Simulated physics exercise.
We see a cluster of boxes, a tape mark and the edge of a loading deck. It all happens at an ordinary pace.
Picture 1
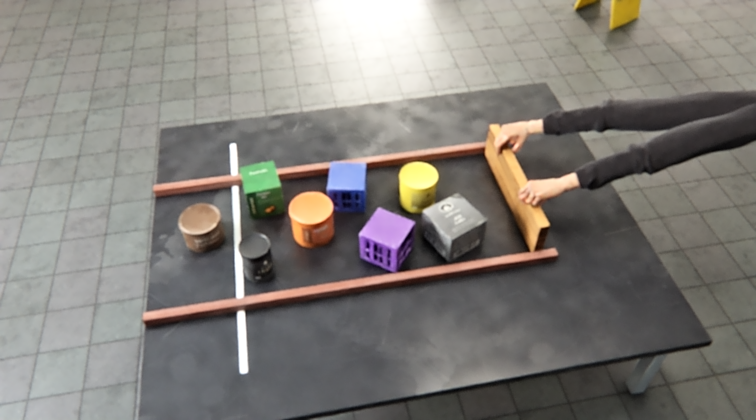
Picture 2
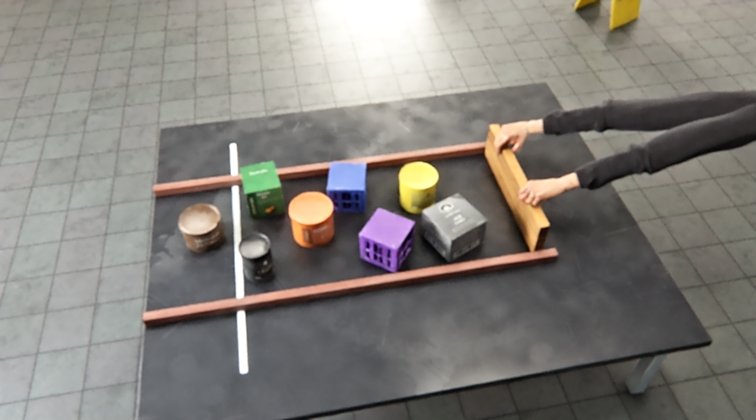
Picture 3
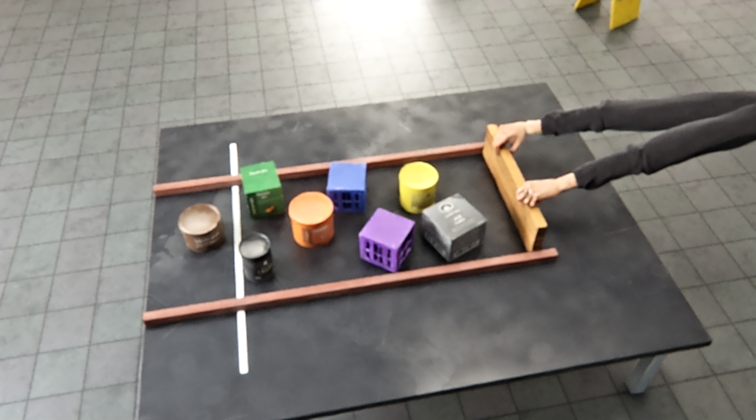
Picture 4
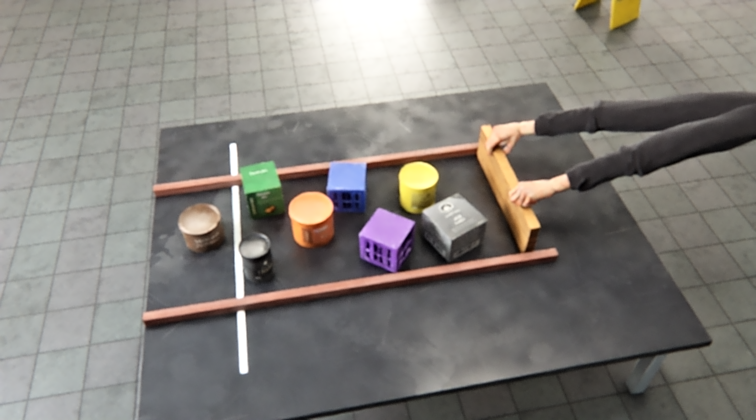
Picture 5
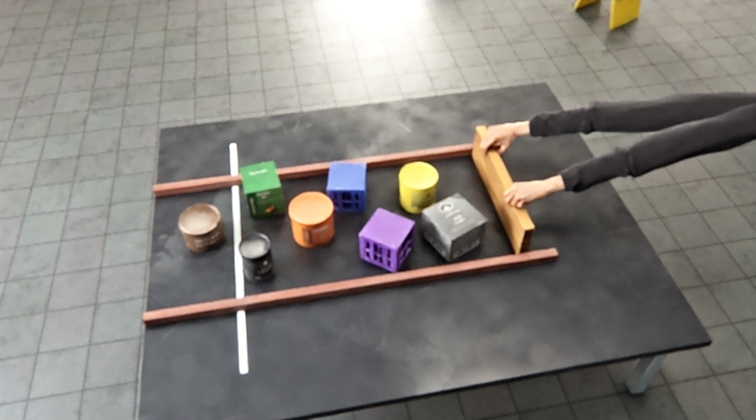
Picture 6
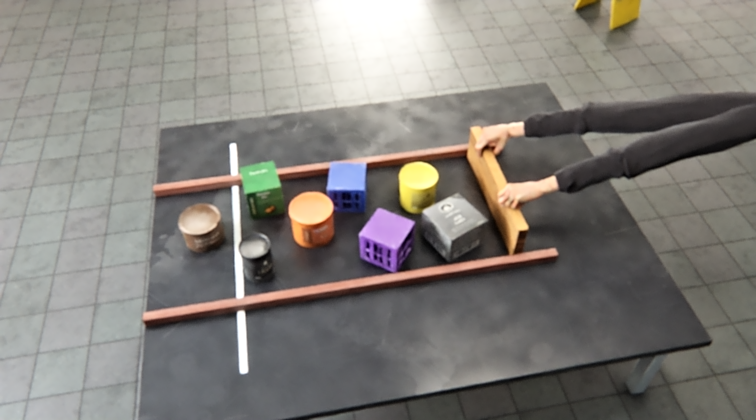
Two hands slide a wooden plank slightly left toward boxes and pails that stay still.
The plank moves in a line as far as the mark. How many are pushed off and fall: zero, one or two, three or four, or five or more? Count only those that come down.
Here the number that fall off is one or two.
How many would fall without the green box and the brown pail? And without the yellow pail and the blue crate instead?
1 in the first case, 1 in the second.
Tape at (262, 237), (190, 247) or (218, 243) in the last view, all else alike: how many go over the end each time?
Down on the ground: 0, 5 and 2.
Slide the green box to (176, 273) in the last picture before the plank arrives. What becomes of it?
Then it falls.
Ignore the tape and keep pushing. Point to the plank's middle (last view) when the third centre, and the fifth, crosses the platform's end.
First at (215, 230), next at (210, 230).
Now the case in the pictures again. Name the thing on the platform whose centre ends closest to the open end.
Foremost is the purple crate.
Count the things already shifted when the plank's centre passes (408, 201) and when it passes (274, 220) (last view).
By then 3, and 8.
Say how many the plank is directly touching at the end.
It touches 3.
A little later, none off yet; brown pail at rest near (203, 229); black pail at rest near (257, 259); green box at rest near (262, 190).
When it is over, the number that fall off is one or two; down, black pail and brown pail.
